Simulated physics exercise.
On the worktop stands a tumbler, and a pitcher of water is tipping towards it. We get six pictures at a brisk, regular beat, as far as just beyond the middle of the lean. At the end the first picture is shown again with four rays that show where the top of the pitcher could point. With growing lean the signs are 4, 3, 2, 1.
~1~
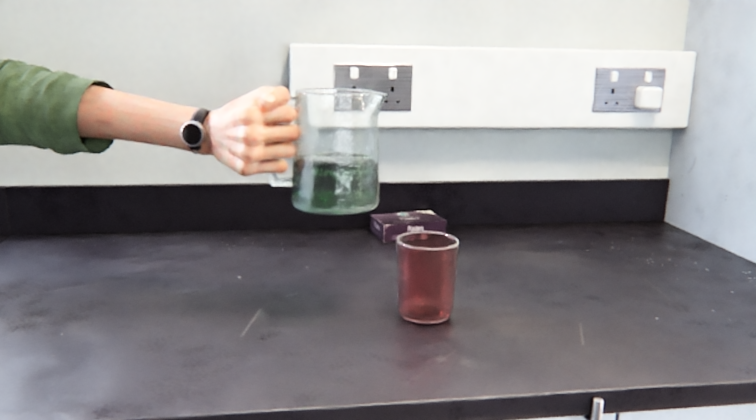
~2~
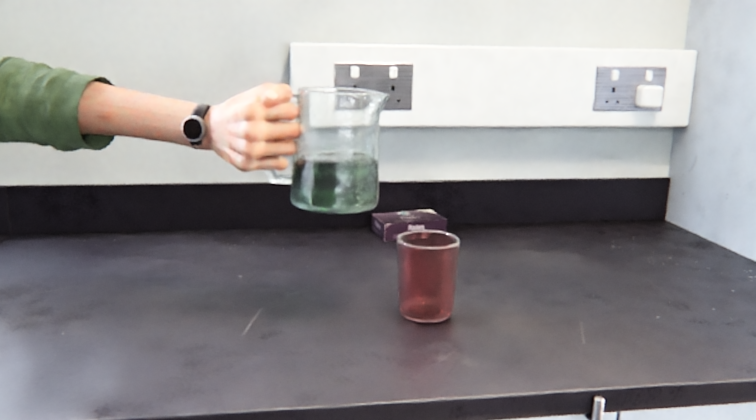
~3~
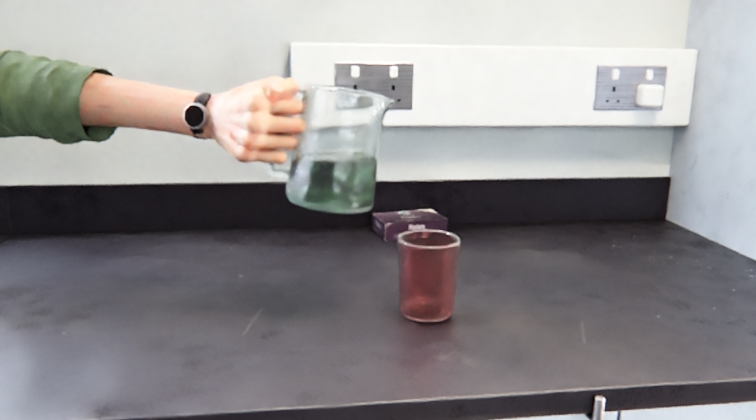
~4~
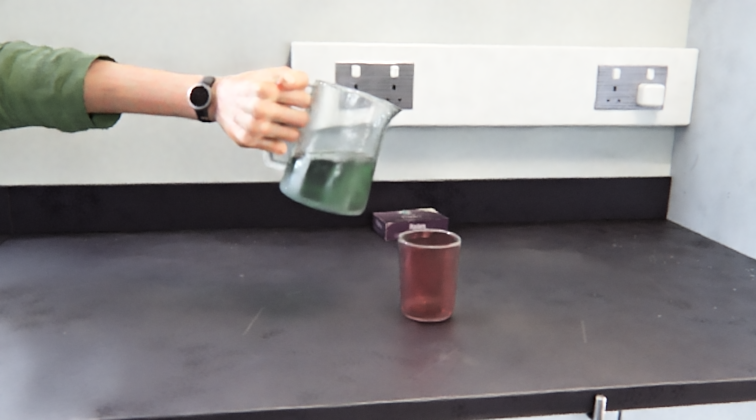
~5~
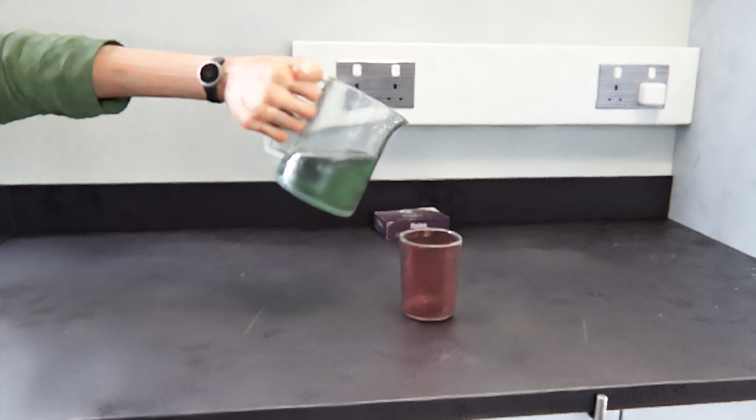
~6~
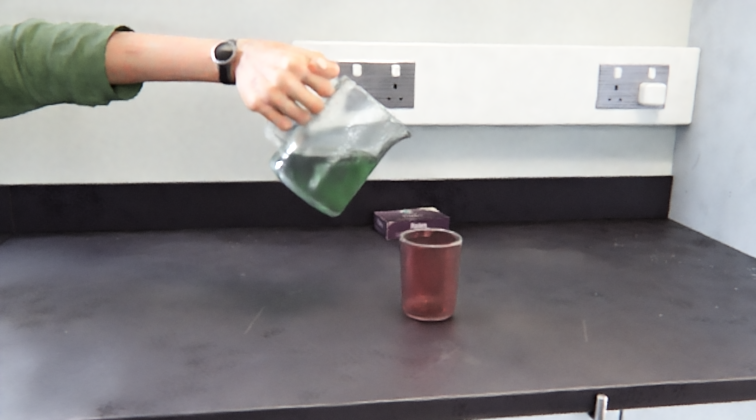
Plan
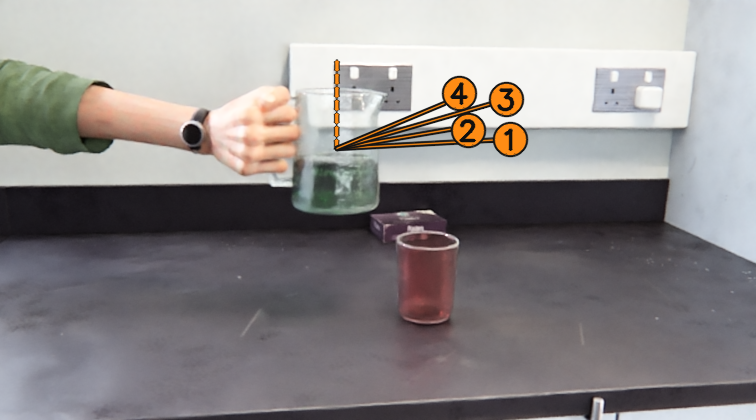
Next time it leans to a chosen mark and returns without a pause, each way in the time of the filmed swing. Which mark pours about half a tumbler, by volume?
It is 2.
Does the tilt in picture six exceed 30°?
Yes.
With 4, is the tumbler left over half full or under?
Under half.
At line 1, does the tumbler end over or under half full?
Over half.
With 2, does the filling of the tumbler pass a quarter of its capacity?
Yes, clearly.
On the marked copy, 1 at (493, 140); 2 at (450, 129); 3 at (489, 104); 4 at (444, 103).
Choosing 1, the tumbler ends with about 70 % of what it can hold; 4 % of the water is spilt.
Choosing 2, the tumbler ends with about 53 % of what it can hold.
Choosing 3, the tumbler ends with about 34 % of what it can hold.
Choosing 4, the tumbler ends with about 17 % of what it can hold.
